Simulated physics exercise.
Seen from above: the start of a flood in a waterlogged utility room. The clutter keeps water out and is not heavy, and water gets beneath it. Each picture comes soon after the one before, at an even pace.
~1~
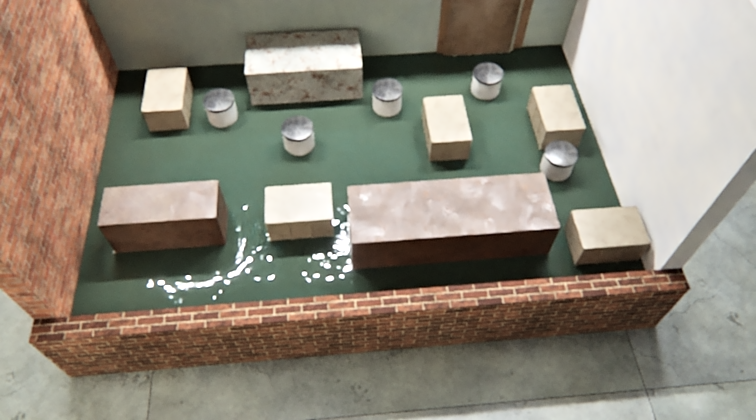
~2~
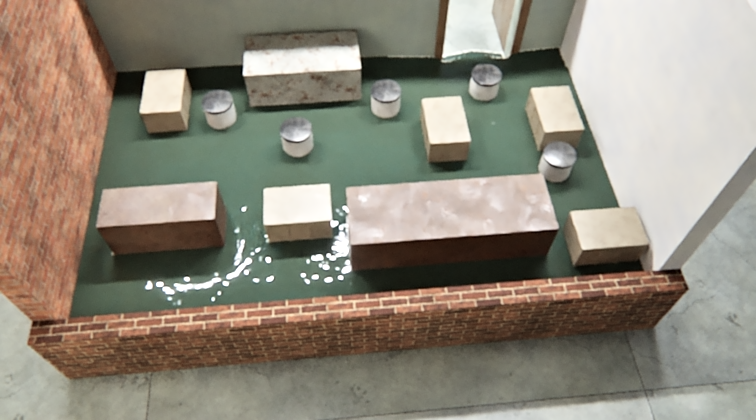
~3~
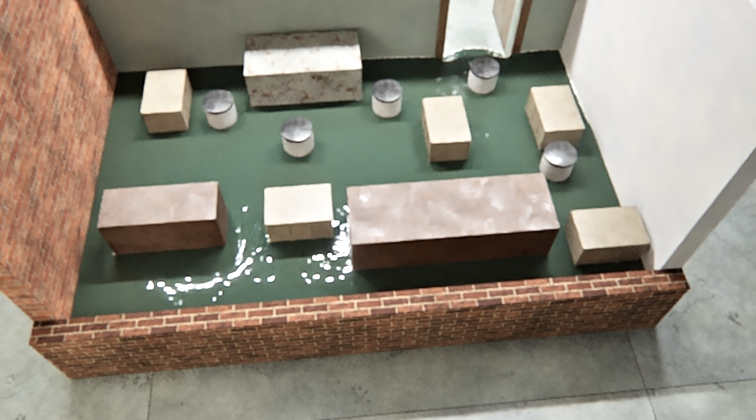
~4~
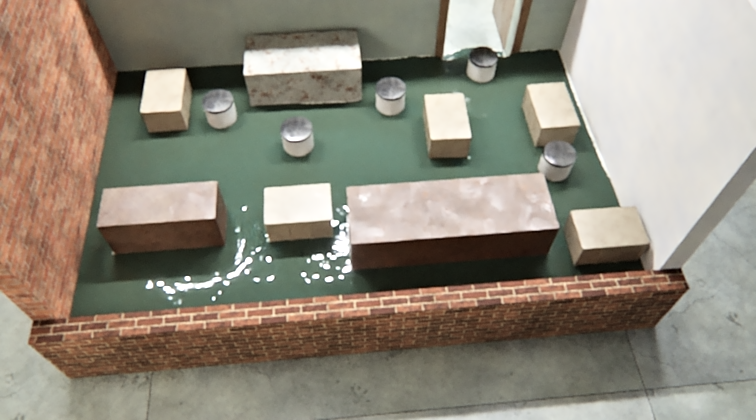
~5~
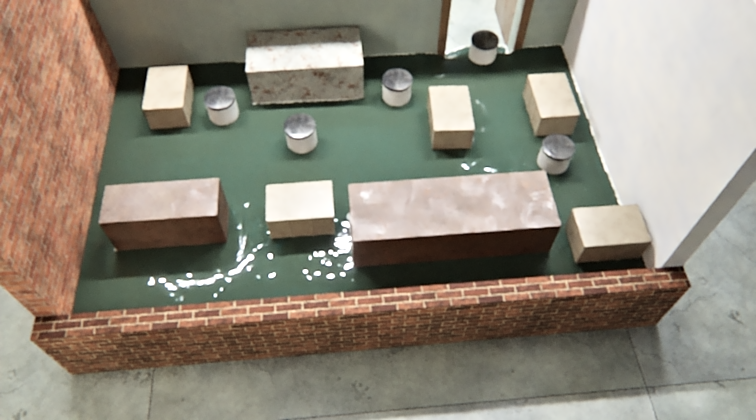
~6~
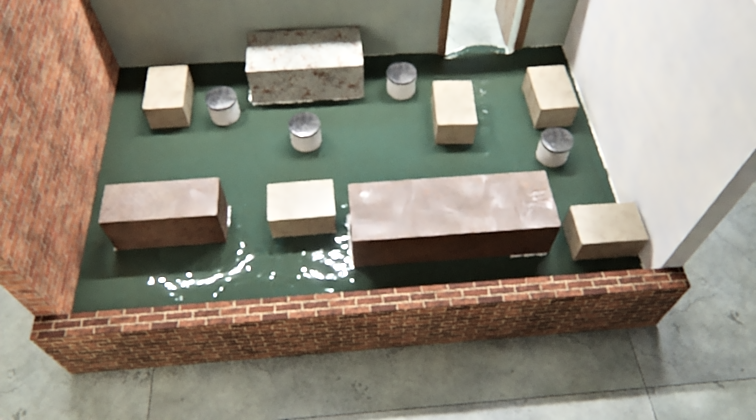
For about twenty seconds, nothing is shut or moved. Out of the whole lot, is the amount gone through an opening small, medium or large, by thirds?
Large: Two thirds or more.
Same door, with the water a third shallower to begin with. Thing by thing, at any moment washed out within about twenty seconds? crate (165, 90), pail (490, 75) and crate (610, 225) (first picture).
Held back, swept away, held back.
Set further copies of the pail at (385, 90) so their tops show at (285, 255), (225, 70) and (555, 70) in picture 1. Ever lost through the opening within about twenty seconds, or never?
First doesn't escape, second doesn't escape, third escapes.
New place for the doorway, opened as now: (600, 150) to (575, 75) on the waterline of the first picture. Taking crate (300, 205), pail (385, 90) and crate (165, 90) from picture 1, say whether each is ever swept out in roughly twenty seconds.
Per item as listed - swept away, swept away, not lost.
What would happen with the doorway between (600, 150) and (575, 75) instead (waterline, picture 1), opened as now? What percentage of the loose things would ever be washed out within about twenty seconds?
I'd say around 90 percent.
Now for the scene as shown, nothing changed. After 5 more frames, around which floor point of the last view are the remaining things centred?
Close to (412, 139).
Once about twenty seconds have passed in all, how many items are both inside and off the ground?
The answer would be 3.
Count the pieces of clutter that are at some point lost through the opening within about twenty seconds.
Tally: 7.
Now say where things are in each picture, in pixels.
The first picture shows a crate at (559, 107), afloat; a pail at (387, 89) floats; 0 of 10 have shifted.
The second picture shows a crate at (557, 108), afloat; a pail at (386, 90) floats; 0 of 10 have shifted.
The third picture shows a crate at (557, 108), afloat; a pail at (387, 90) floats; 1 of 10 have shifted.
The fourth picture shows a crate at (553, 105) floats, close to its start; a pail at (391, 88) floats, close to its start; 4 of 10 have shifted.
The fifth picture shows a crate at (553, 94), afloat, close to its start; a pail at (397, 79) floats, close to its start; 5 of 10 have shifted.
The sixth picture shows a crate at (553, 87) floats, close to its start; a pail at (402, 73) floats, close to its start; 6 of 10 have shifted.
A moment on, 1 of 10 are out; 9 afloat.
Next, 4 of 10 are out; 6 afloat.
Later, 7 of 10 are out; 3 afloat.
In the end, 7 of 10 are out; 3 afloat.
